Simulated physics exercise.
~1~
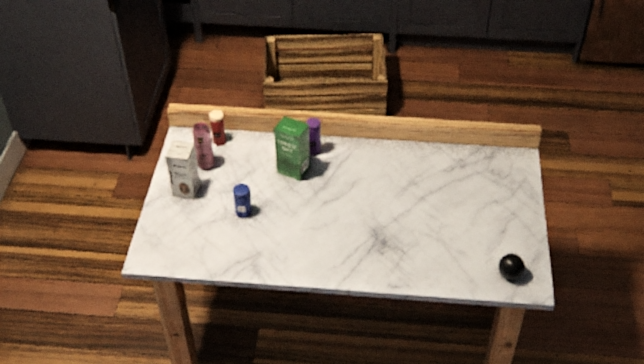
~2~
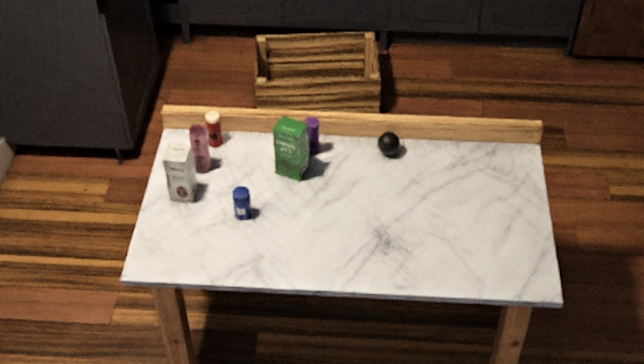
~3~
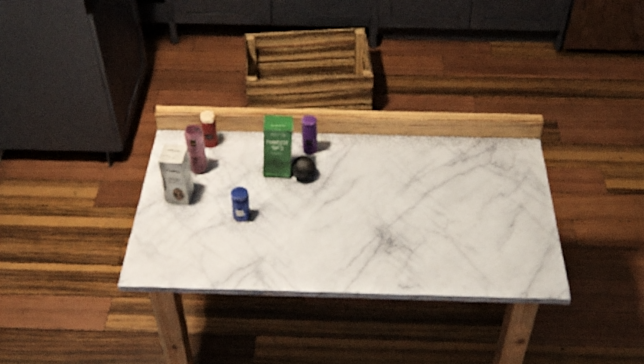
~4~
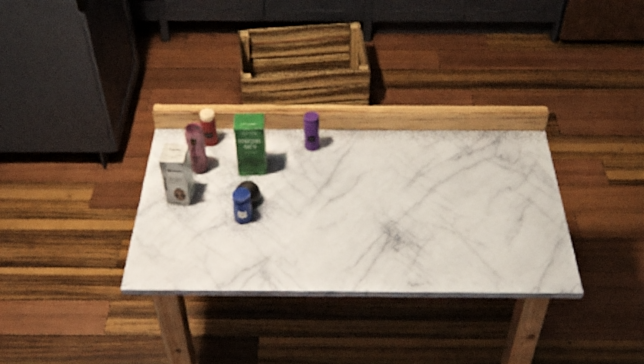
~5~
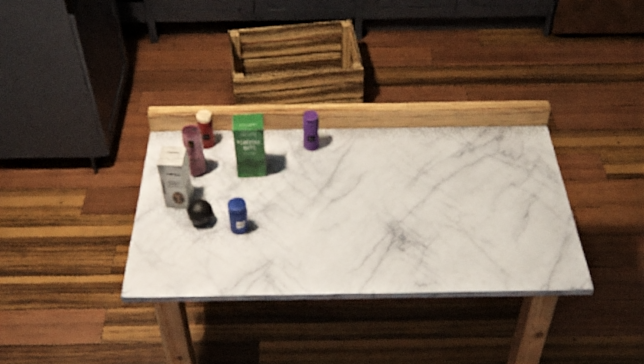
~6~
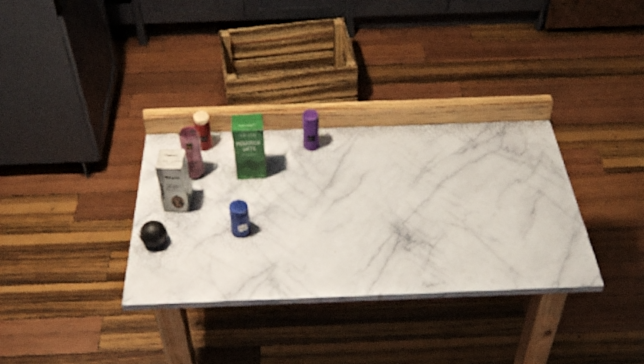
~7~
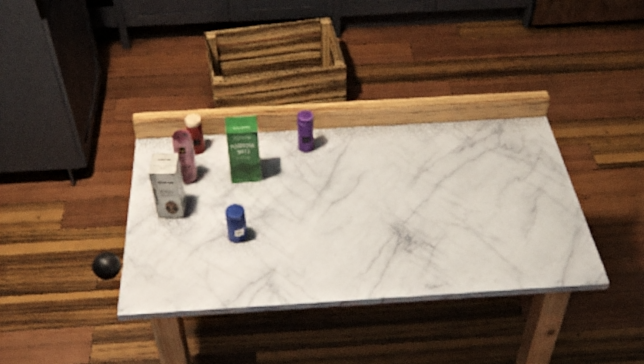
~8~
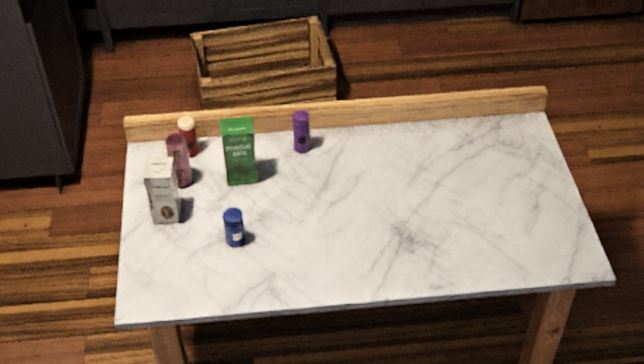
A black ball rebounds off the back rail, nudges the green carton, and rolls off the left edge.
